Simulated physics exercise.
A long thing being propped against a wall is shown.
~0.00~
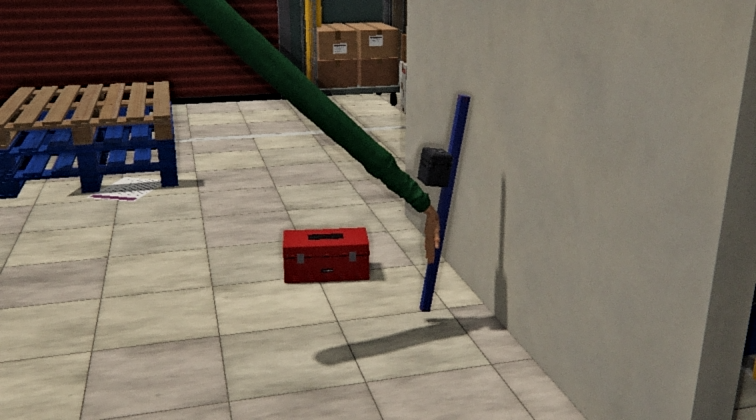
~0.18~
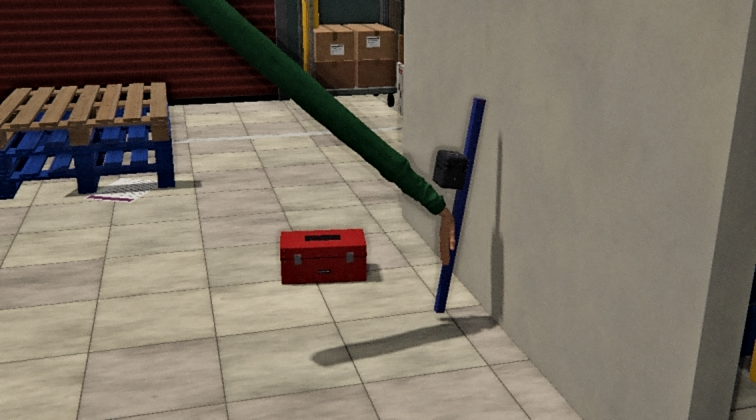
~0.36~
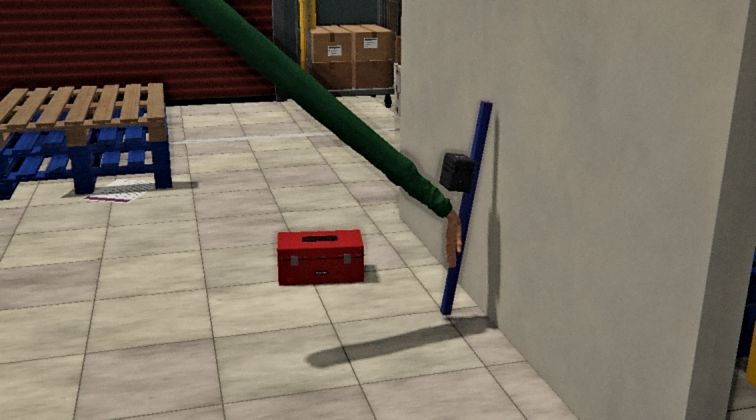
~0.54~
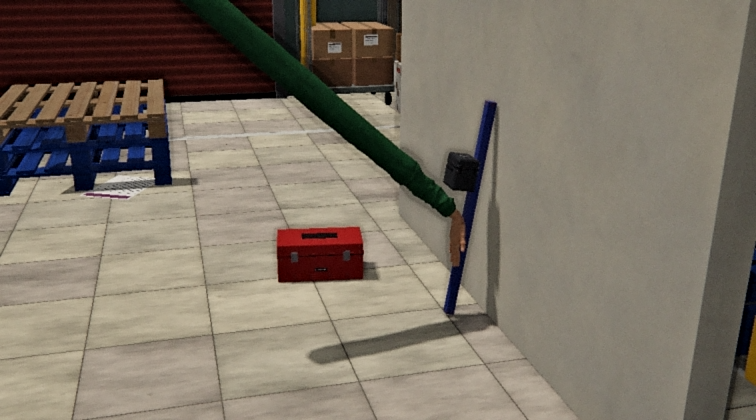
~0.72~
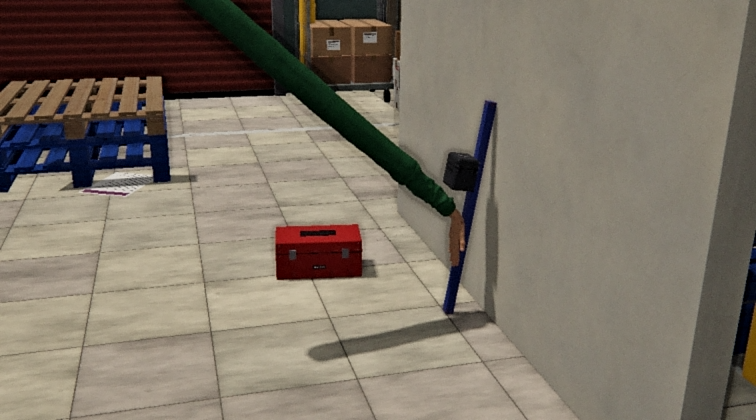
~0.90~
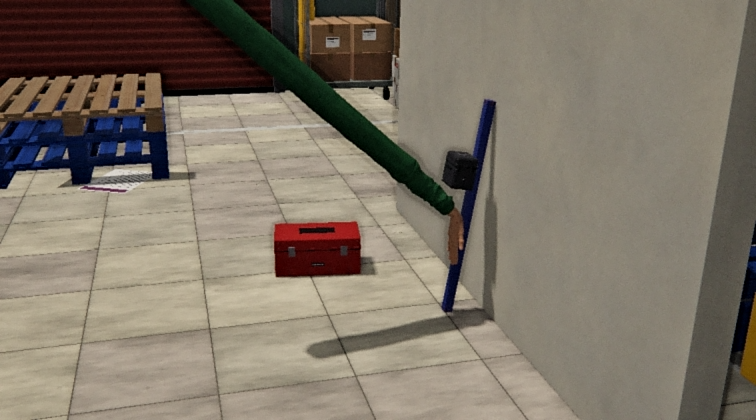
A green-sleeved arm reaches down from the upper left, its hand moving a long blue pole a short way right to lean against a pale wall, then staying on it. The view looks down across a warehouse-like room with a tiled floor and shifts very slightly. A red toolbox sits left of the pole, with stacked wooden and blue pallets farther left and brown boxes behind.
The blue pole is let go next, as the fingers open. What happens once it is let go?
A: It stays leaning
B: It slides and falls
Answer: A.
By 1.50 s, all is still.
By 2.40 s, blue pole resting near (468, 210).
When it is over (4.5 s), both as before. End places, in pixels of the last picture, blue pole near (468, 210). The pole stays up.
